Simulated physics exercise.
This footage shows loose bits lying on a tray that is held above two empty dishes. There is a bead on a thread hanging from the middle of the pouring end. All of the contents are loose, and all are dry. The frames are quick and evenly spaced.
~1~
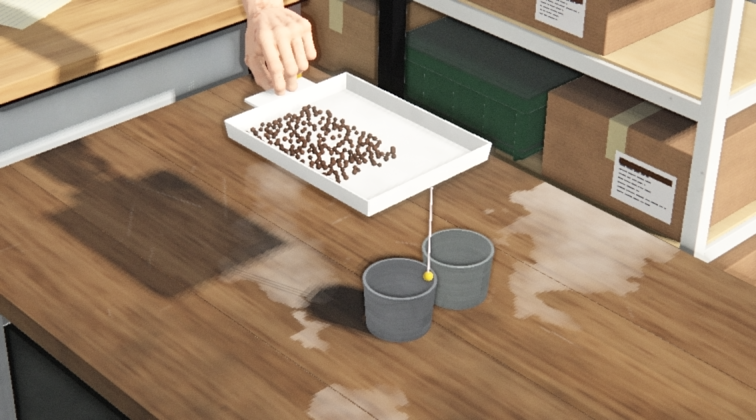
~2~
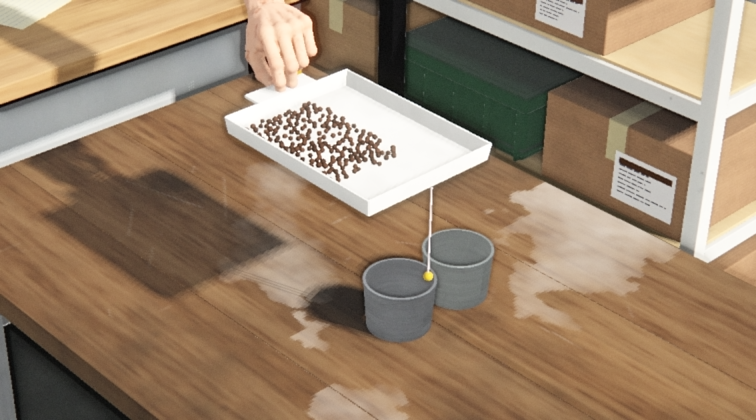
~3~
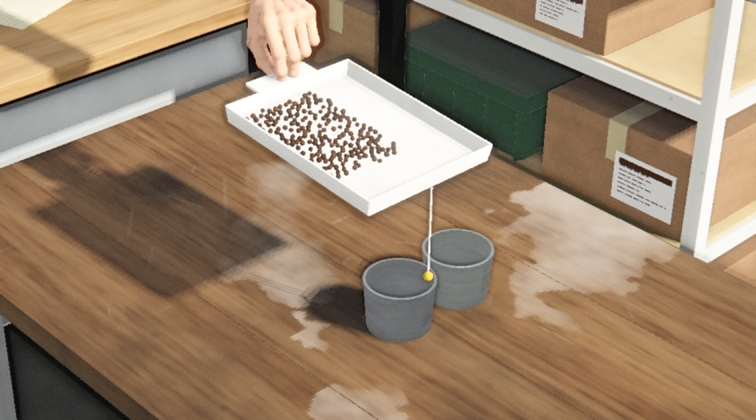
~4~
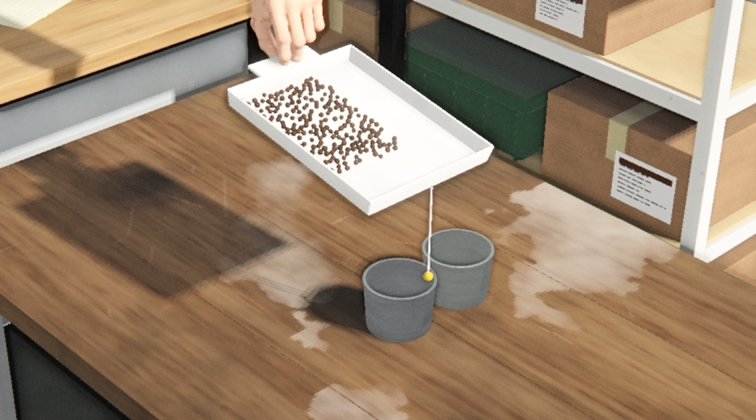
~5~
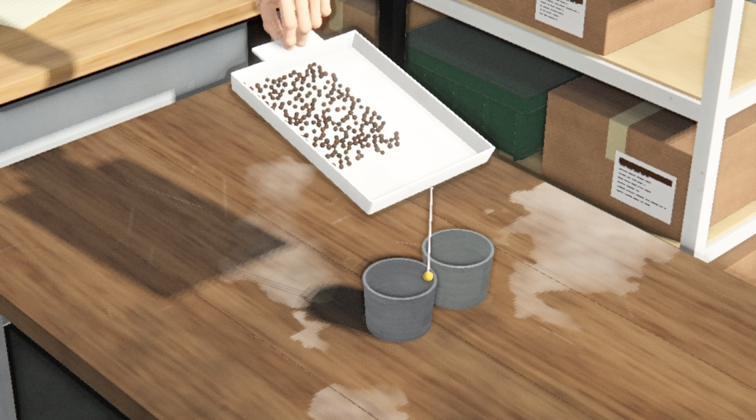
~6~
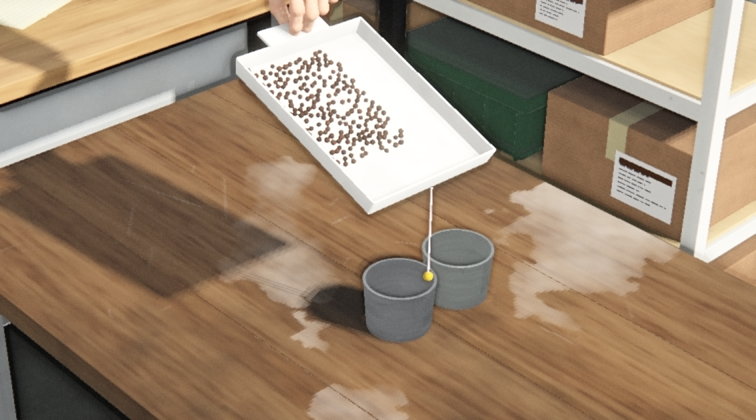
A hand at the top grips the handle of a white tray above a brown wooden table with pale patches, seen from above at an angle, with cardboard boxes and a green box behind. Small brown berries lie toward the tray's handle end, and a yellow bead hangs on a white thread by two grey dishes. The hand steadily raises the handle end, tilting the tray clearly, while the camera stays still.
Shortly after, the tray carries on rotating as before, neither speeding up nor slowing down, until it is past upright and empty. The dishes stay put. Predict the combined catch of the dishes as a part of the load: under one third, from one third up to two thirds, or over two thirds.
Predicted combined catch: Under one third.
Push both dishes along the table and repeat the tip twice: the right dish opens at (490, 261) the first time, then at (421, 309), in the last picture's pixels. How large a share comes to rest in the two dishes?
The first position comes out at 30 per cent, the other at 20 per cent.
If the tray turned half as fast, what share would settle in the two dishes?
Around 0 percent.
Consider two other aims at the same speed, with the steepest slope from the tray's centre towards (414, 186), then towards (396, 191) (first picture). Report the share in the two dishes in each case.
In order, 0 in a hundred and 0 in a hundred.
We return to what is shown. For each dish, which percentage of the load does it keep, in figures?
So the left dish gets 0 % of the load, while the right one gets 0 %.
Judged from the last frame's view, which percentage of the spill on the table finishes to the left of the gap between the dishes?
Left share: Close to 10 %.
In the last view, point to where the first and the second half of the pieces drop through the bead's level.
The first part passes (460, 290); everything after passes (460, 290).
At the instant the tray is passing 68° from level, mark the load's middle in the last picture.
Centre estimate: (427, 182).
Just after the last frame, tray tipped steeply; the larger part on the tray; about a tenth in the air.
A moment on, tray tipped past a quarter turn; roughly half on the tray; roughly a quarter outside both; roughly a quarter in the air.
Further on, tray tipped past a quarter turn; every one outside both.
When it is over, tray tipped past a quarter turn; not one in the left dish; not one in the right dish; every one outside both.
